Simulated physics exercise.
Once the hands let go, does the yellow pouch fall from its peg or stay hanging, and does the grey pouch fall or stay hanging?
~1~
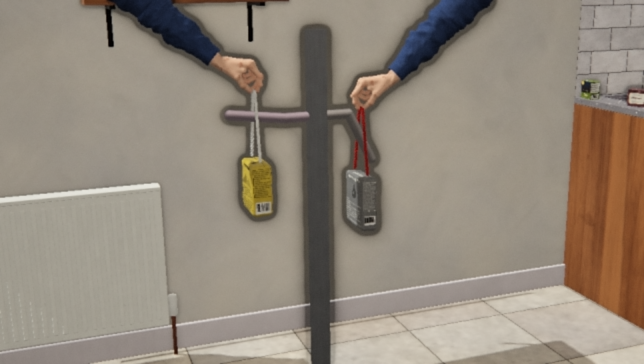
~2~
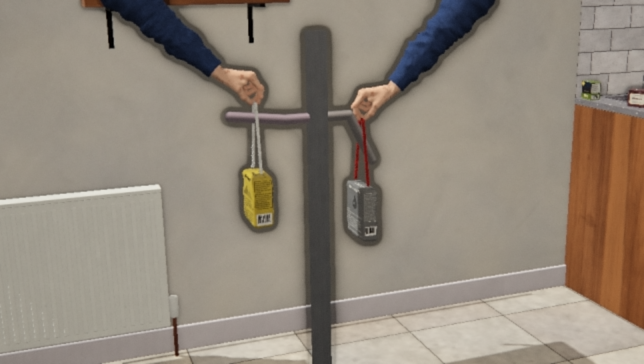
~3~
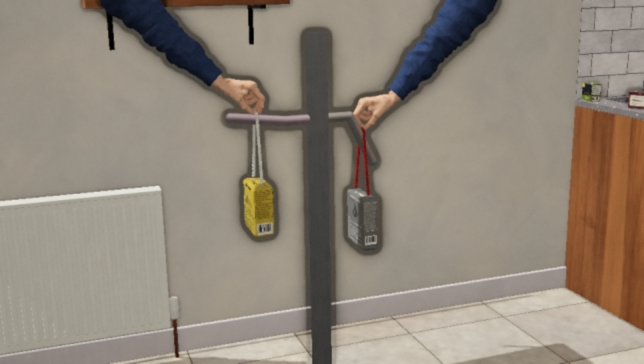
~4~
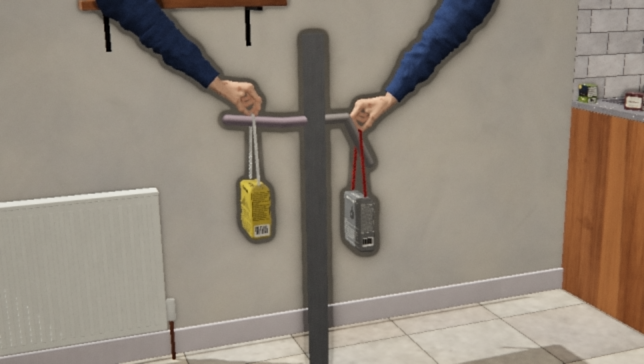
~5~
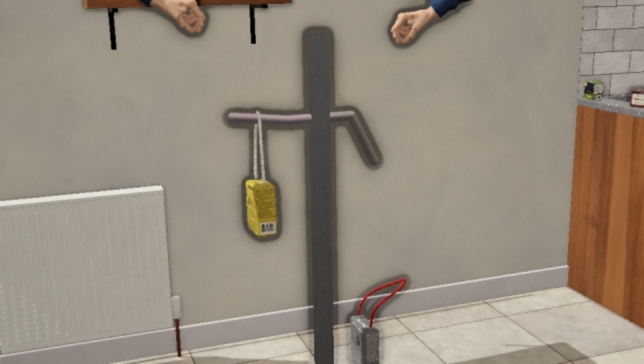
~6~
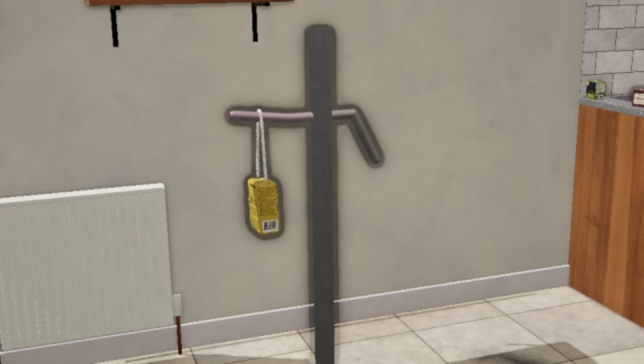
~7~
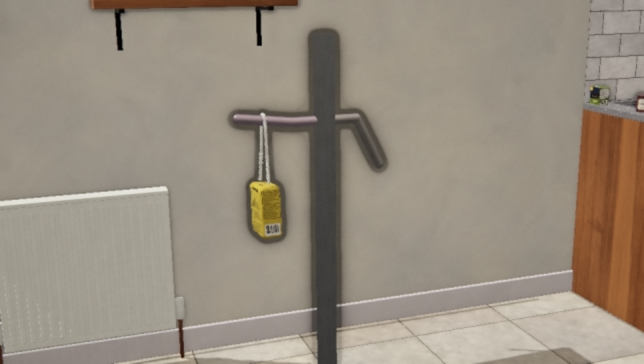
The yellow pouch stays hanging on the left peg. The grey pouch slips off the bent right peg and drops to the floor.
The video shows two hands lowering a yellow pouch and a grey pouch by their loops onto pegs on either side of a dark post, then letting go. The yellow pouch stays hanging on the left, while the grey one drops to the floor and goes out of sight.
